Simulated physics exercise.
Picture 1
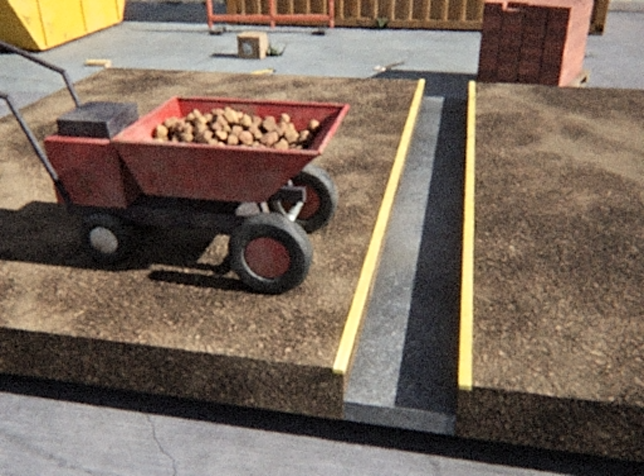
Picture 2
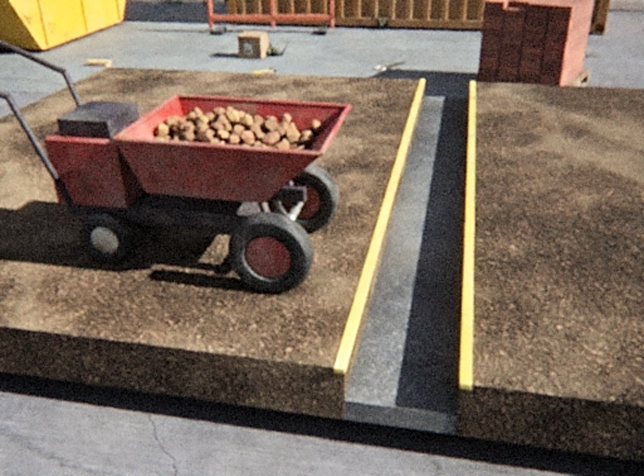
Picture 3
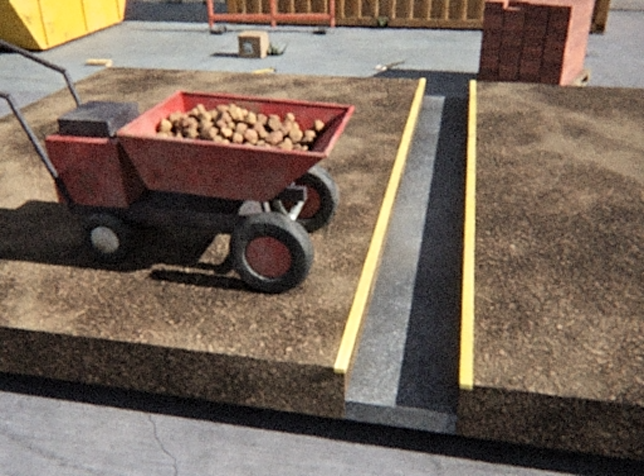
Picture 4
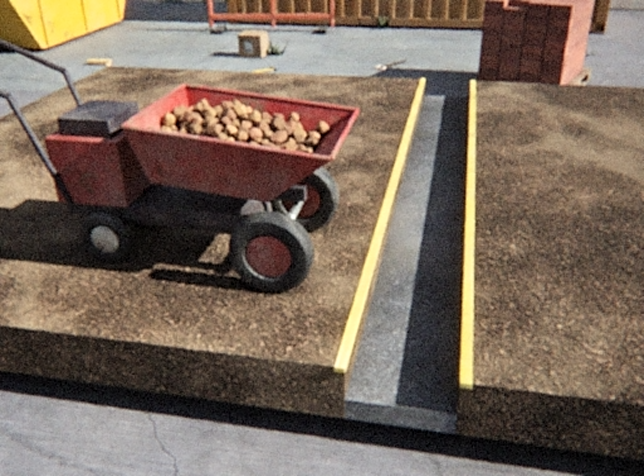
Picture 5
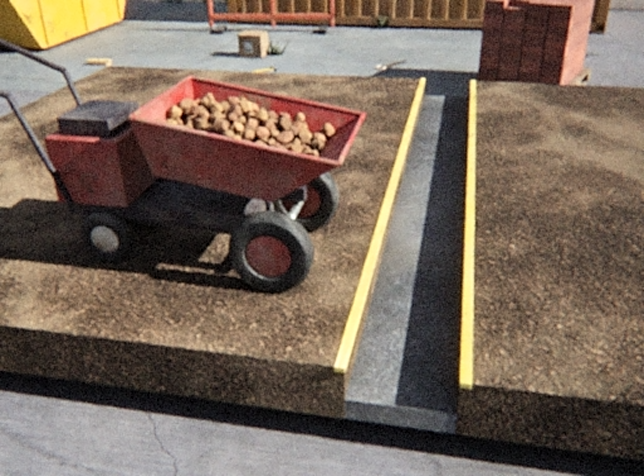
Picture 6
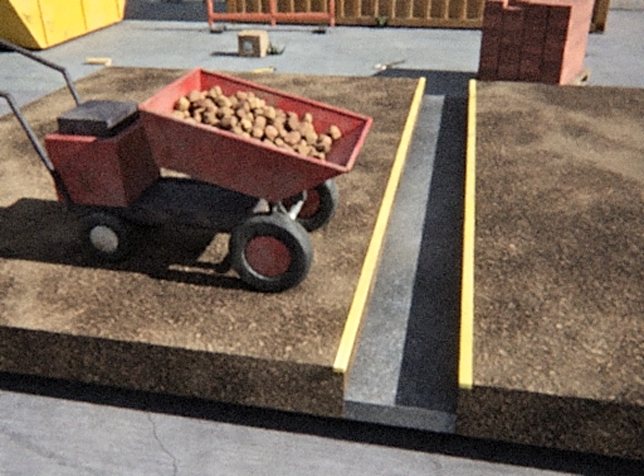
A red powered barrow loaded with brown clods stood still on the dirt left of a shallow, yellow-edged trench, then its skip slowly tilted a little toward the right, its back end rising.
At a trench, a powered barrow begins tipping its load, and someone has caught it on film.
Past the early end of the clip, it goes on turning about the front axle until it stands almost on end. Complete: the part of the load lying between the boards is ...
More than half.
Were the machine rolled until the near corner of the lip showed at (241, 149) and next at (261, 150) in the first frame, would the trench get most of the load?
One after the other: The greater share and the greater share.
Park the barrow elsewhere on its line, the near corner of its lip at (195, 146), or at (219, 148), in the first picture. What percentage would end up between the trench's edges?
You'd get around 40 in a hundred, then 60 in a hundred.
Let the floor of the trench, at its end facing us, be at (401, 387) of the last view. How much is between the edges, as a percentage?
60 %.
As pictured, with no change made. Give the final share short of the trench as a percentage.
My estimate is around 0 percent.
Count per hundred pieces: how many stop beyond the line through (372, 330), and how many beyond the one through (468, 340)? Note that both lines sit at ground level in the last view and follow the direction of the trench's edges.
Roughly 90 and 10 %.
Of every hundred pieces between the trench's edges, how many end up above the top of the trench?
I'd put it near 5 in a hundred.
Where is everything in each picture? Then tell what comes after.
The first picture shows lip of the skip near (318, 154), level; top of the load near (226, 132), clay clods; first edge of the trench near (350, 328); far edge near (466, 341), the trench over half as wide as the skip, and shallow for its width.
The second picture shows lip of the skip near (320, 154), level; top of the load near (217, 129).
The third picture shows lip of the skip near (324, 156), tipped barely; top of the load near (221, 127).
The fourth picture shows lip of the skip near (330, 159), tipped barely; top of the load near (218, 124).
The fifth picture shows lip of the skip near (338, 164), tipped a little; top of the load near (211, 120).
The sixth picture shows lip of the skip near (346, 171), tipped a little; top of the load near (218, 114); first edge of the trench near (351, 326); far edge near (467, 340).
Shortly afterwards, skip tipped steeply; the whole lot in the skip.
Next, skip tipped steeply; near half in the skip; near half in or heaped over the trench; only a few beyond it; only a few falling.
Some moments later, skip tipped right over; only a few in the skip; the bulk in or heaped over the trench; a little beyond it.
In the end, skip tipped right over; all but a few in or heaped over the trench; a little beyond it.
